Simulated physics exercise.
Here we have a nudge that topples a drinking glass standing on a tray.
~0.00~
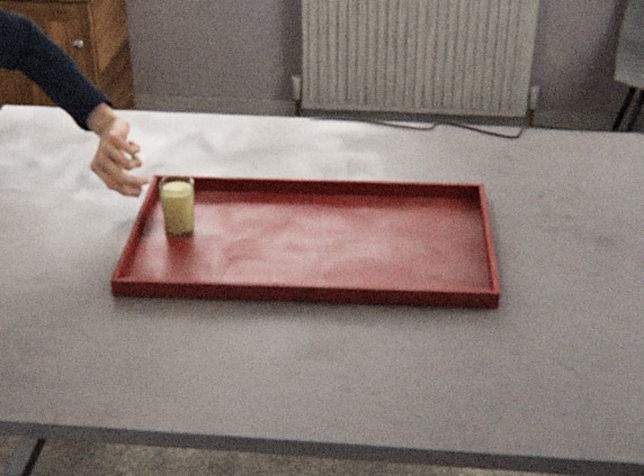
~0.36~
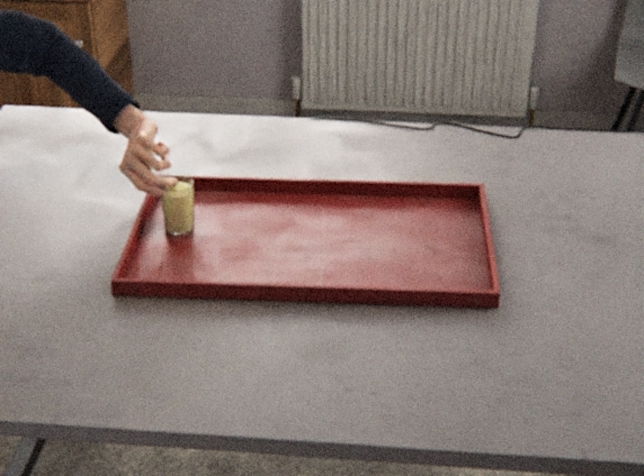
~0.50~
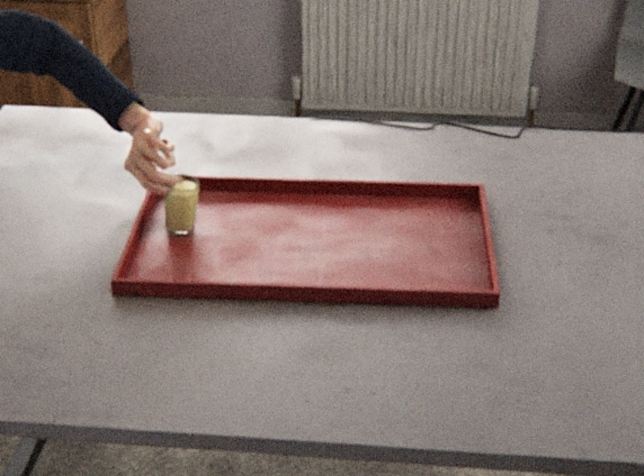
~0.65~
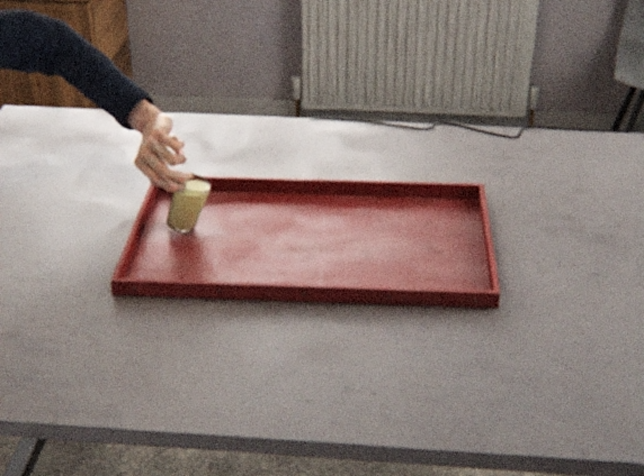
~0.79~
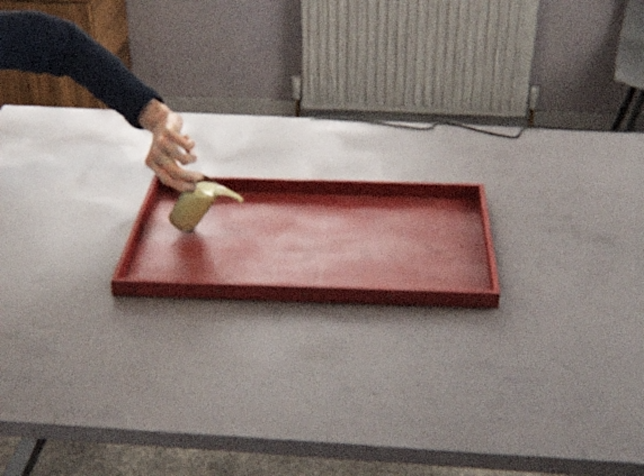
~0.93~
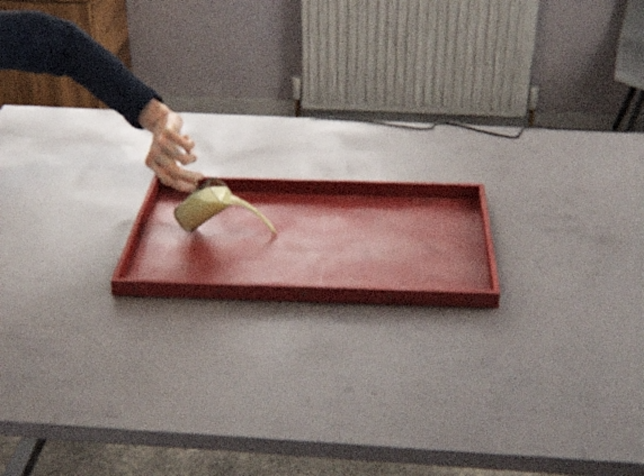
A hand pushes a nearly full glass on a red tray, tipping it rightward as liquid pours out.
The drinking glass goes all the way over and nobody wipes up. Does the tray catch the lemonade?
The lemonade is held by the rim.
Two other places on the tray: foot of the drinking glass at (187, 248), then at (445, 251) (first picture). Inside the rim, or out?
First it keeps within the tray, then it wets the top as well.
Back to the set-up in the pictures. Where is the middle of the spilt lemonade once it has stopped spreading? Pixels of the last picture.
Close to (382, 239).
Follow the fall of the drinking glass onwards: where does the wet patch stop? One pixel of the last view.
Close to (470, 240).
After 1.5 s, the drinking glass lies in the tray; the puddle covers about as much as a plate; all of it is inside the rim.
After 2.2 s, the puddle covers about as much as a tray; all of it is inside the rim.
After 3.6 s, the puddle covers about as much as a tray; all of it is inside the rim.
